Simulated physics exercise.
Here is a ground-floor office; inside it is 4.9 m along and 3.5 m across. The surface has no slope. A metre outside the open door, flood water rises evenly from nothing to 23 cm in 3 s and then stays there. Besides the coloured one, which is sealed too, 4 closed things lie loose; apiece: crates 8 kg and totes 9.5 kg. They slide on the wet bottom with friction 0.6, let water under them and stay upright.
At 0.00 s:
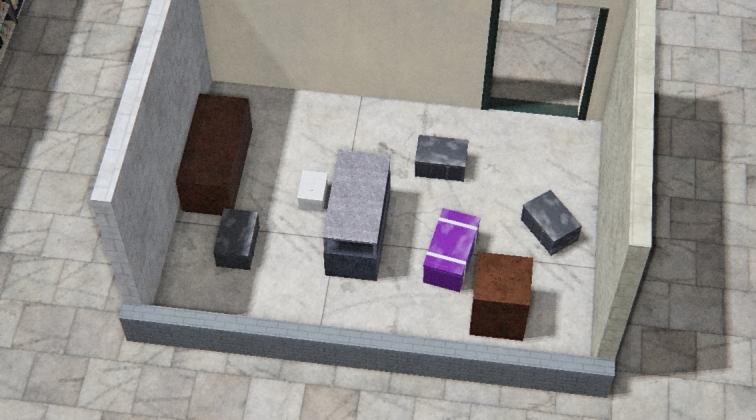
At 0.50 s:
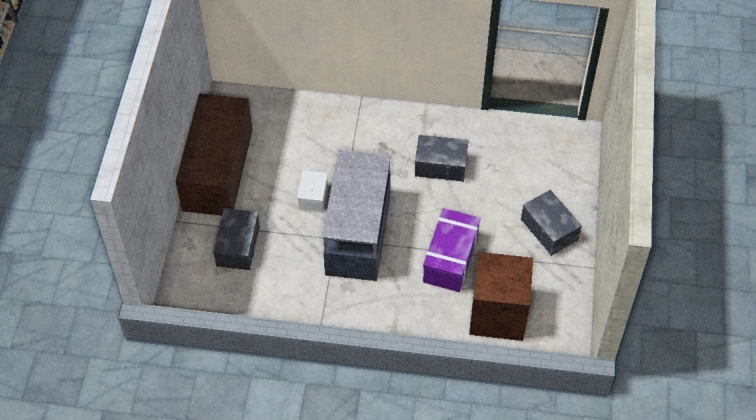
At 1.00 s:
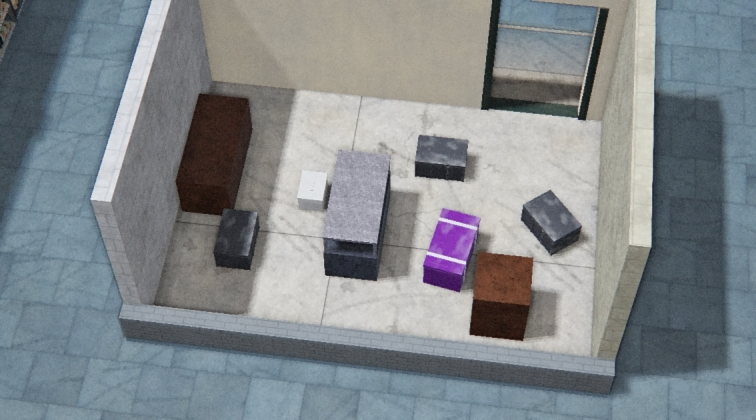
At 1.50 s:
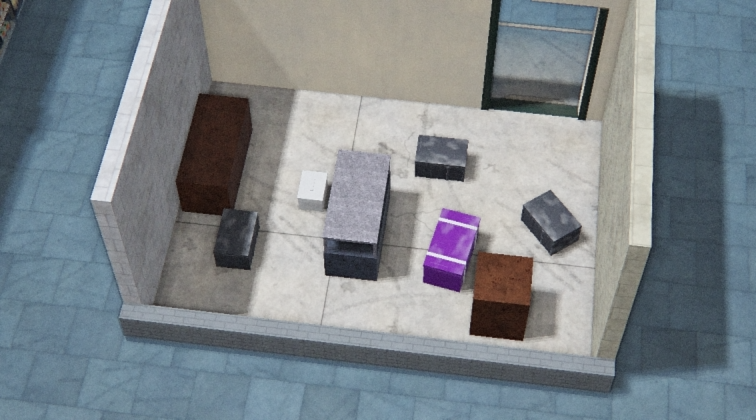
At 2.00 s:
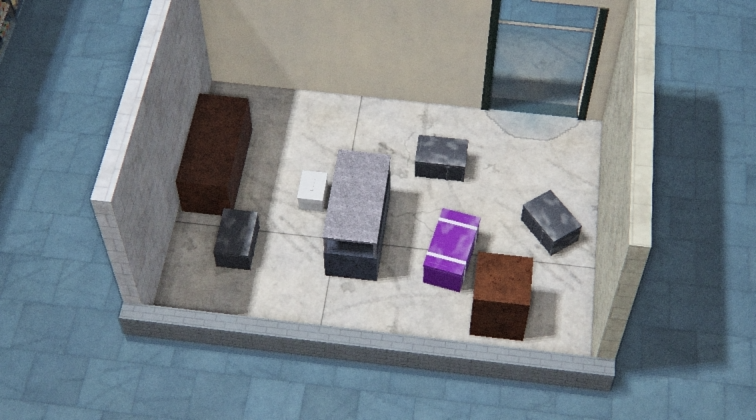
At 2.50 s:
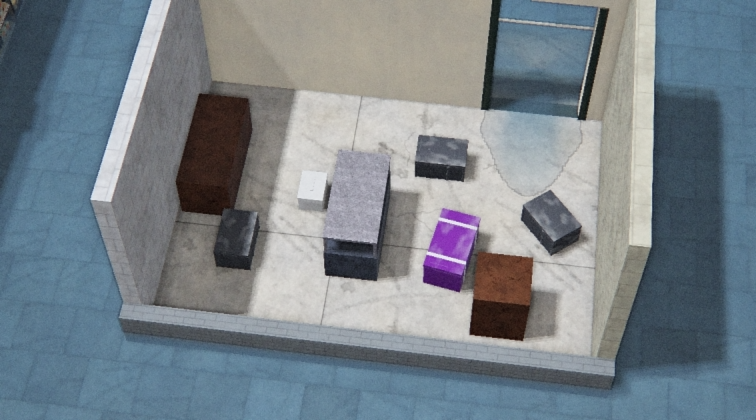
Water floods the paving outside a roofless ground-floor office, seen from a fixed camera high above, then slips in through the open doorway at the back right and spreads a small pale patch across the floor. A purple trunk with pale bands sits right of a central grey block, among dark grey boxes, reddish-brown blocks and a small white one. None of these objects moves.
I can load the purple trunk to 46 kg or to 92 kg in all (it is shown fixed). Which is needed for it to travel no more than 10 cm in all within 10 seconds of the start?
For it, only the larger load is enough.
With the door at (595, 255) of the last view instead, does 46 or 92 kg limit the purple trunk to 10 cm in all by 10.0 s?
In that case only the higher weight holds it.
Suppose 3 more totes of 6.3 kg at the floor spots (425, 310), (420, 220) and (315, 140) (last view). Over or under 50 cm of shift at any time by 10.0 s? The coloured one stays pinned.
In that order: Short of it, over, short of it.
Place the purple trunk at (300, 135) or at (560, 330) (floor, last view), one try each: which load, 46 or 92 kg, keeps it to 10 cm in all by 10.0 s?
In that order: Either load holds; only the larger holds.
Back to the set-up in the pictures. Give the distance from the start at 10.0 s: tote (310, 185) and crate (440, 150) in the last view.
In turn: 0 cm, 120 cm.
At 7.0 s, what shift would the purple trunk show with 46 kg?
Roughly 0 cm.
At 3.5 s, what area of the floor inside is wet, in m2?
Some 4.0 m2.
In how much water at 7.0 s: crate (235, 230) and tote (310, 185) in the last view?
About 0 and 0 cm.
After 3.5 s the purple trunk would be 0 cm from its start with 46 kg and 0 cm from its start with 92 kg; 2 cm of water round it then.
After 4.5 s the purple trunk would be 0 cm from its start with 46 kg and 0 cm from its start with 92 kg; 6 cm of water round it then.
After 7.0 s the purple trunk would be 0 cm from its start with 46 kg and 0 cm from its start with 92 kg; 10 cm of water round it then.
After 10.0 s the purple trunk would be 62 cm from its start with 46 kg and 0 cm from its start with 92 kg; 12 cm of water round it then.
